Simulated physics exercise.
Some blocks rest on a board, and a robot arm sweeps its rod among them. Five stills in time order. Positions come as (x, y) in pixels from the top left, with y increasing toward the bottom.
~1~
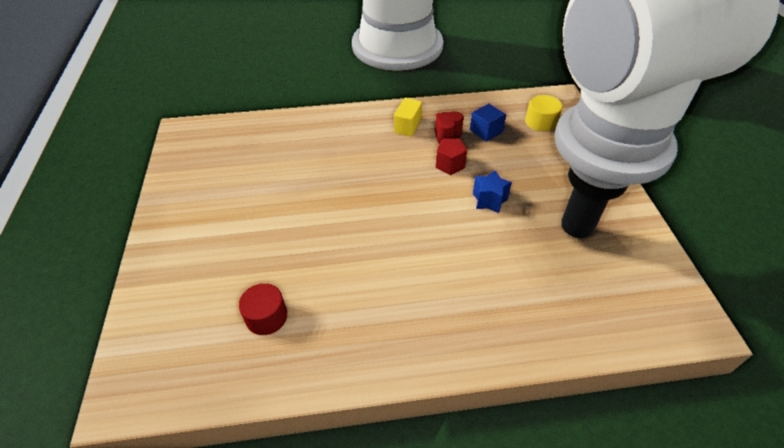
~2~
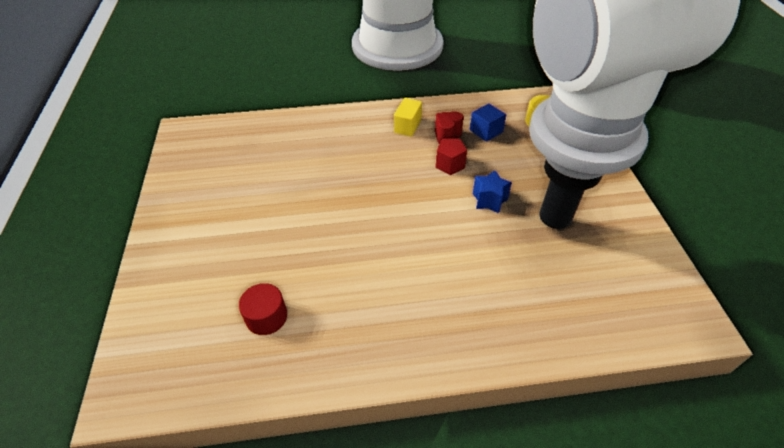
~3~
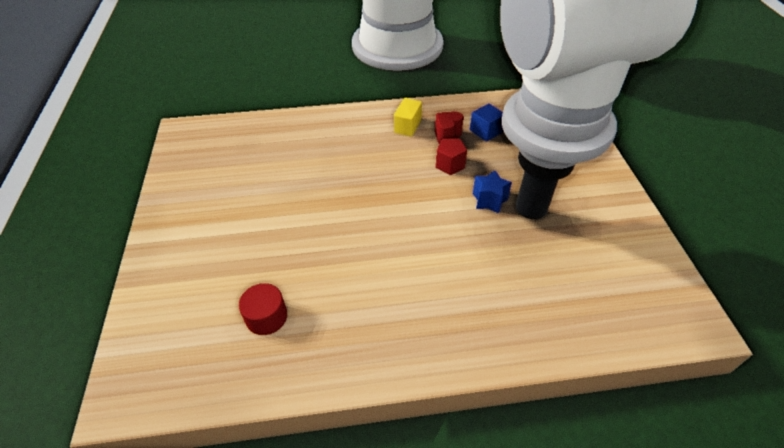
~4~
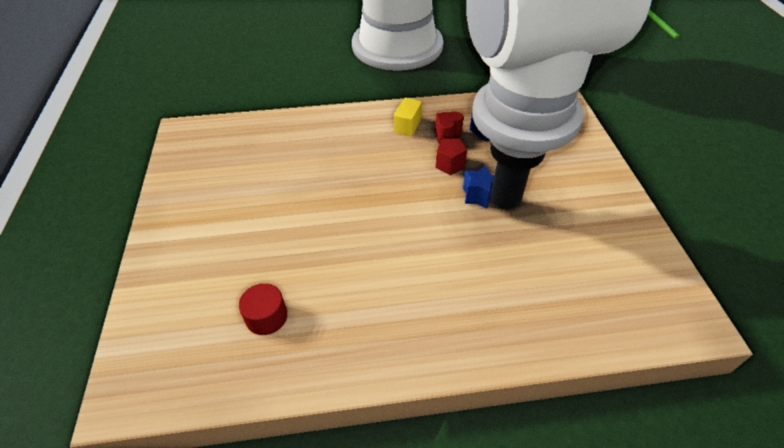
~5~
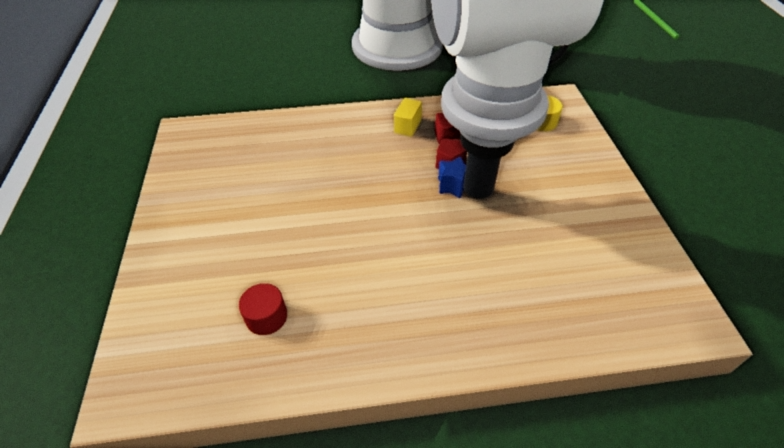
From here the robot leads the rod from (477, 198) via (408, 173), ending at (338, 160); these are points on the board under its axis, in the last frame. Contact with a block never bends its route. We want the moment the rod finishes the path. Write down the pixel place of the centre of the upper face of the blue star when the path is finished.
My estimate: (347, 126).
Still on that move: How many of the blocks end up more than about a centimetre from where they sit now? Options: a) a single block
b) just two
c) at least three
b
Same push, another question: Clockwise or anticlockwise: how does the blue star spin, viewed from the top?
If we look at it from overhead, the blue star pivots clockwise.
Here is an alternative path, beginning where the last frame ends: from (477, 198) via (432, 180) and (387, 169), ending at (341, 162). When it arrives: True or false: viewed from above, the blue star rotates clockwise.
It is true.
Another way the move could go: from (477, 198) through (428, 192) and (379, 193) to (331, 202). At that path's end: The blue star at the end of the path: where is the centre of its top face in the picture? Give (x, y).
The middle of its top is at (420, 154).
On the path given first. One third of the way, rod at (430, 172); red five-sided block at (443, 139), turned 55° clockwise; blue star at (409, 151).
Two thirds of the way, rod at (383, 160); red five-sided block at (443, 139), turned 55° clockwise; blue star at (367, 136), turned 15° clockwise.
At the end, rod at (337, 152); red heart-shaped block unmoved; red five-sided block at (443, 139), turned 55° clockwise; blue star at (347, 126), turned 70° clockwise.
